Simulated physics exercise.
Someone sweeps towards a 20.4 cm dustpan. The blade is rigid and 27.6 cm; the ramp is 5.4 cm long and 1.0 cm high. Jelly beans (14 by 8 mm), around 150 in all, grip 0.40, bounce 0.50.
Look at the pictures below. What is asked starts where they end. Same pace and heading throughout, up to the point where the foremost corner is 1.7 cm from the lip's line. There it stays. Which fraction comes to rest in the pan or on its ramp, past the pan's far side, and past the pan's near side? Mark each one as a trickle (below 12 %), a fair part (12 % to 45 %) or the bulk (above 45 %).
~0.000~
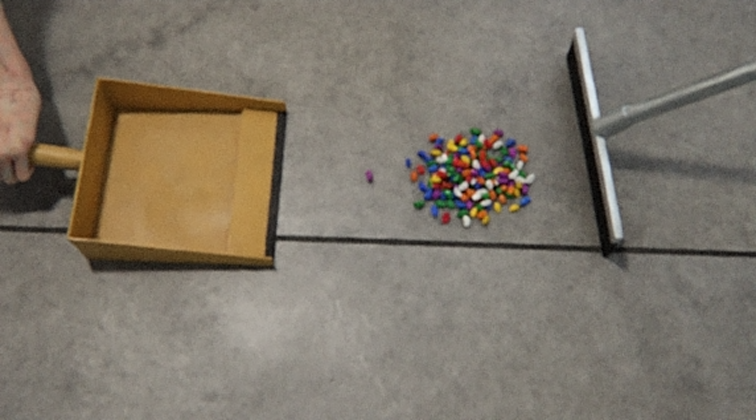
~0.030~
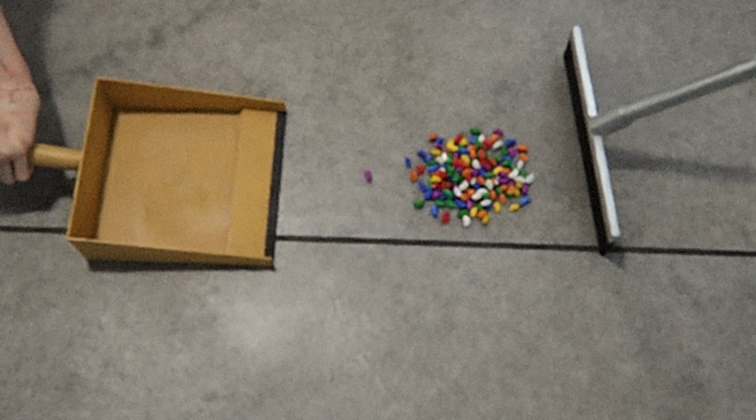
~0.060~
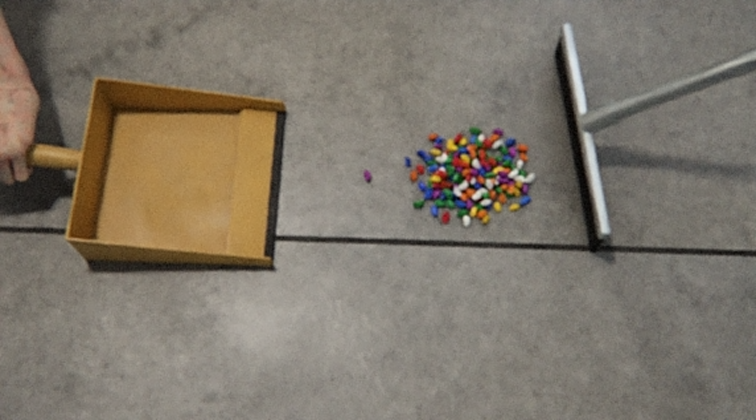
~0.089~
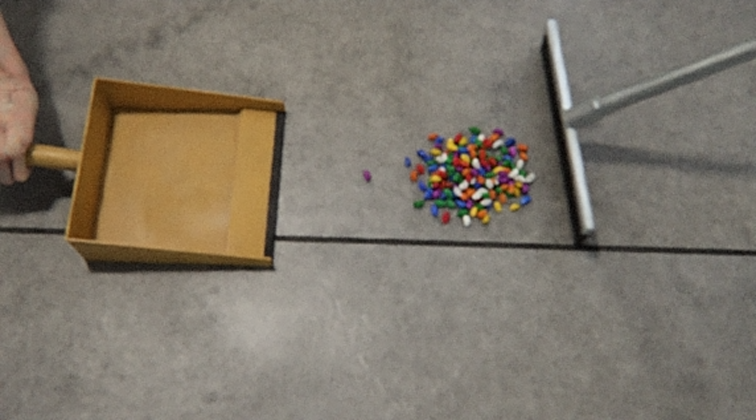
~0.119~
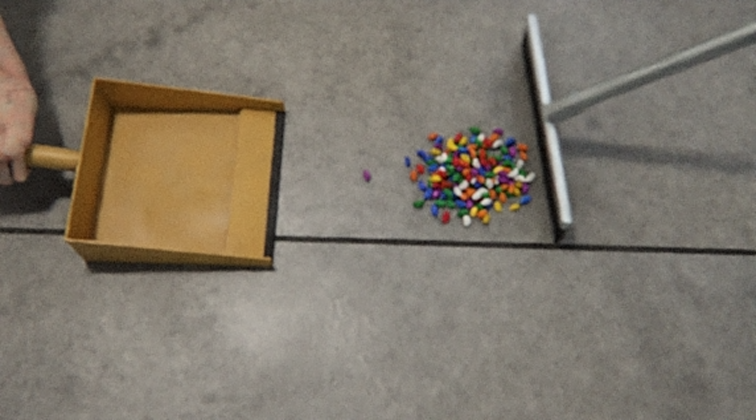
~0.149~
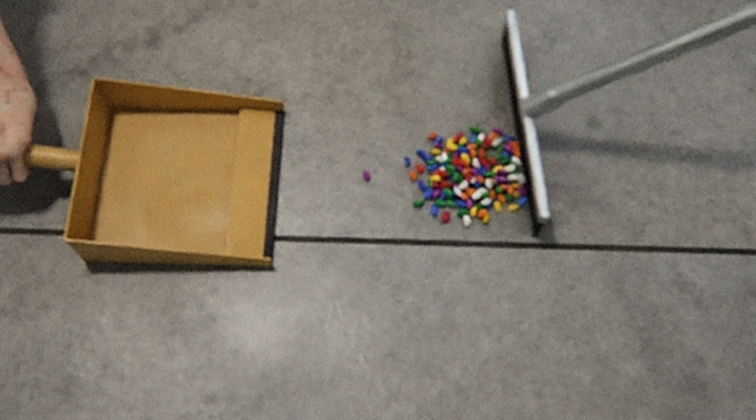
In the pan or on its ramp: A fair part; past the pan's far side: A fair part; past the pan's near side: A trickle.
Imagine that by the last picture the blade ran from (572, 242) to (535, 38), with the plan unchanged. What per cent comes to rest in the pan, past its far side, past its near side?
Split: Pan = 30, far = 5, near = 5.
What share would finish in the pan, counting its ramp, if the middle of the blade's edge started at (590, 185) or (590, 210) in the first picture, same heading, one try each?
The two tries give some 25 % and some 35 %.
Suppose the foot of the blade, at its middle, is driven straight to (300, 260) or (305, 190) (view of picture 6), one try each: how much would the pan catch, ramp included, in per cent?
The two tries give about 35 and 45 percent.
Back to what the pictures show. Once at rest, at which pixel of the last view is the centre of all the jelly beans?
I'd say roughly (287, 156).
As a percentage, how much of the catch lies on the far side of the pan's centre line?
Estimate: Close to 80 %.
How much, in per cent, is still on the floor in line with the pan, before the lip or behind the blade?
Share there: Around 55 percent.
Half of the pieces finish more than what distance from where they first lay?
That distance is around 22 cm.
After 0.31 s, middle of the blade 16 cm from the lip; 0 % over the lip, far side 10 %, near side 0 %.
After 0.42 s, middle of the blade 7 cm from the lip; 0 % over the lip, far side 15 %, near side 0 %.
Then, at 0.66 s, middle of the blade 3 cm from the lip; 20 % over the lip, far side 20 %, near side 5 %.
At rest (2.7 s), pan 20 %, far side 20 %, near side 5 %, in front of the lip or behind the blade 55 %.
